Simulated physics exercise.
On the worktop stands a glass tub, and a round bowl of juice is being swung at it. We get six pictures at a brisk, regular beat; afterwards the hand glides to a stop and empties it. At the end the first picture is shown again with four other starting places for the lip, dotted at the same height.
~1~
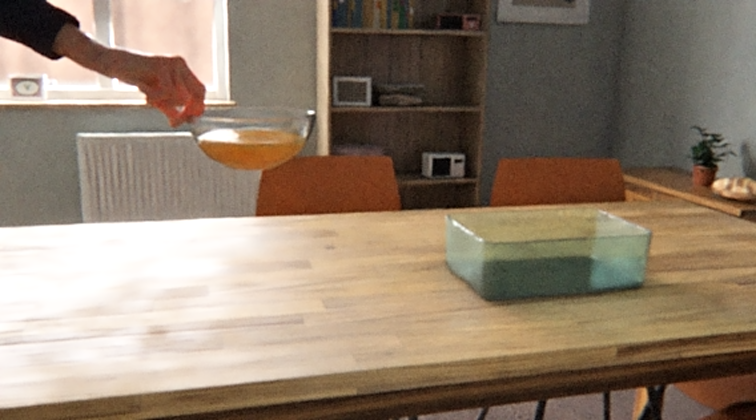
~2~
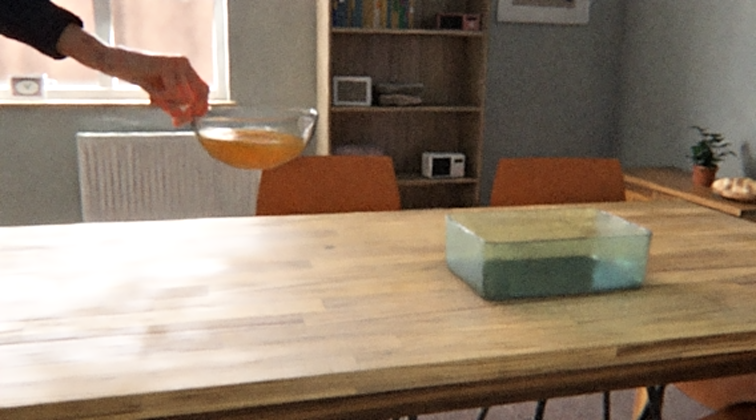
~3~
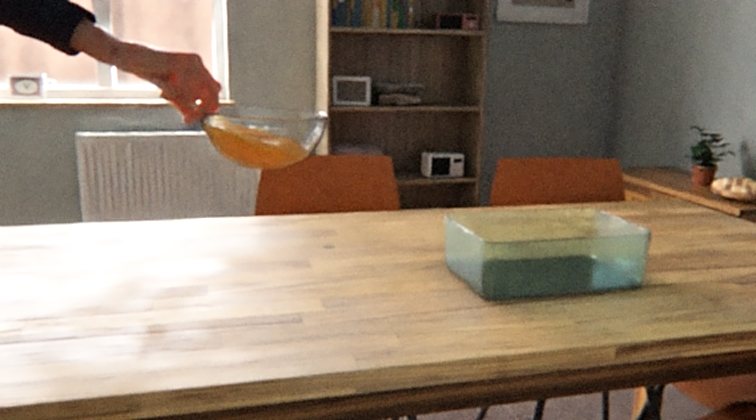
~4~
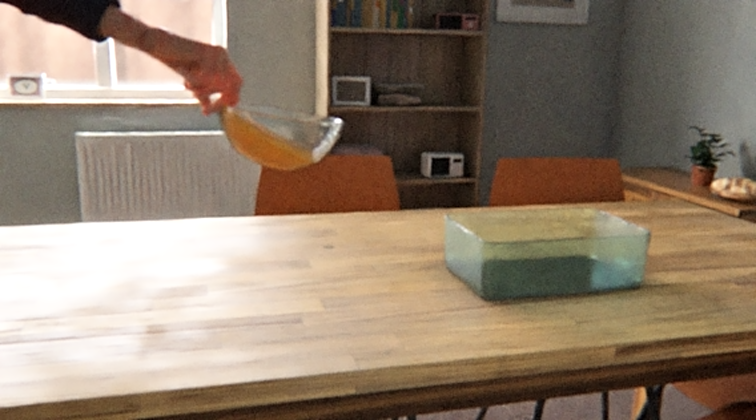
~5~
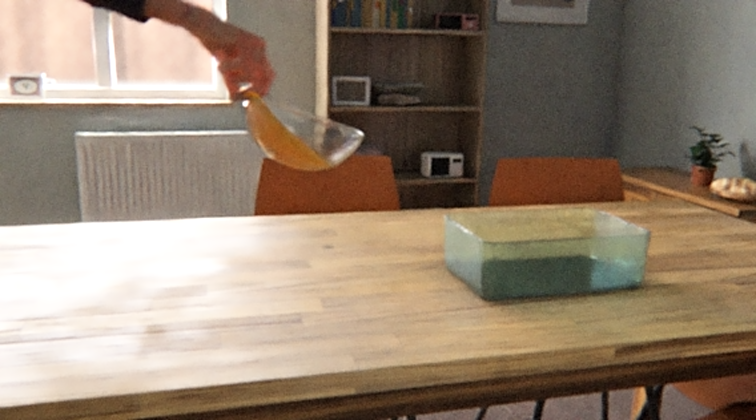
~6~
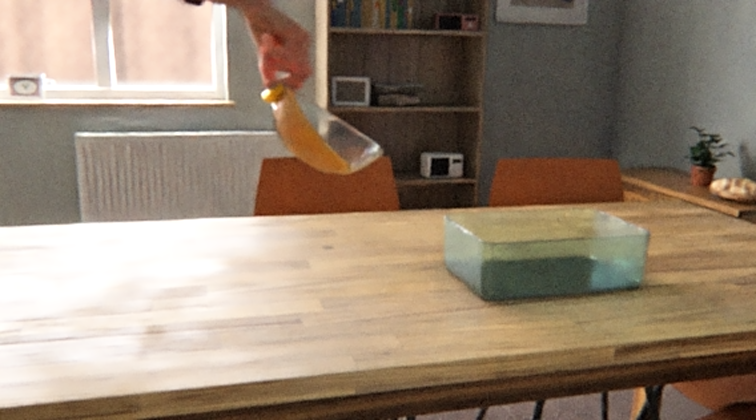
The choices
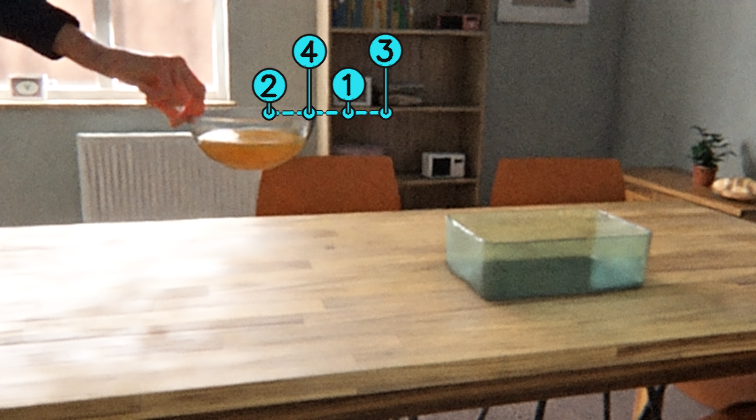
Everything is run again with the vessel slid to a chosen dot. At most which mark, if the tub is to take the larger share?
Take 2.
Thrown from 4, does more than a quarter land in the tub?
Yes.
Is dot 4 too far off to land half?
No, that is safe.
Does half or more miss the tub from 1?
No.
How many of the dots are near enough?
All four.
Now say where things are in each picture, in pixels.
Upright, lip at (312, 113); tub from (479, 299) to (641, 286); nothing has left yet.
Upright, lip at (315, 112); nothing has left yet.
Upright, lip at (325, 114); nothing has left yet.
Tipped about 9°, lip at (341, 121); nothing has left yet.
Tipped about 19°, lip at (361, 133); juice is over the rim, down to (243, 97).
Tipped about 33°, lip at (380, 147); juice is over the rim, down to (273, 101).
On the marked copy, 1 at (348, 112); 2 at (269, 113); 3 at (385, 112); 4 at (309, 113).
For dot 1, about 64 % lands in the tub, 8 % falls short and 28 % goes beside or beyond.
For dot 2, about 73 % lands in the tub, 15 % falls short and 12 % goes beside or beyond.
For dot 3, about 84 % lands in the tub, 9 % falls short and 7 % goes beside or beyond.
For dot 4, about 71 % lands in the tub, 8 % falls short and 21 % goes beside or beyond.
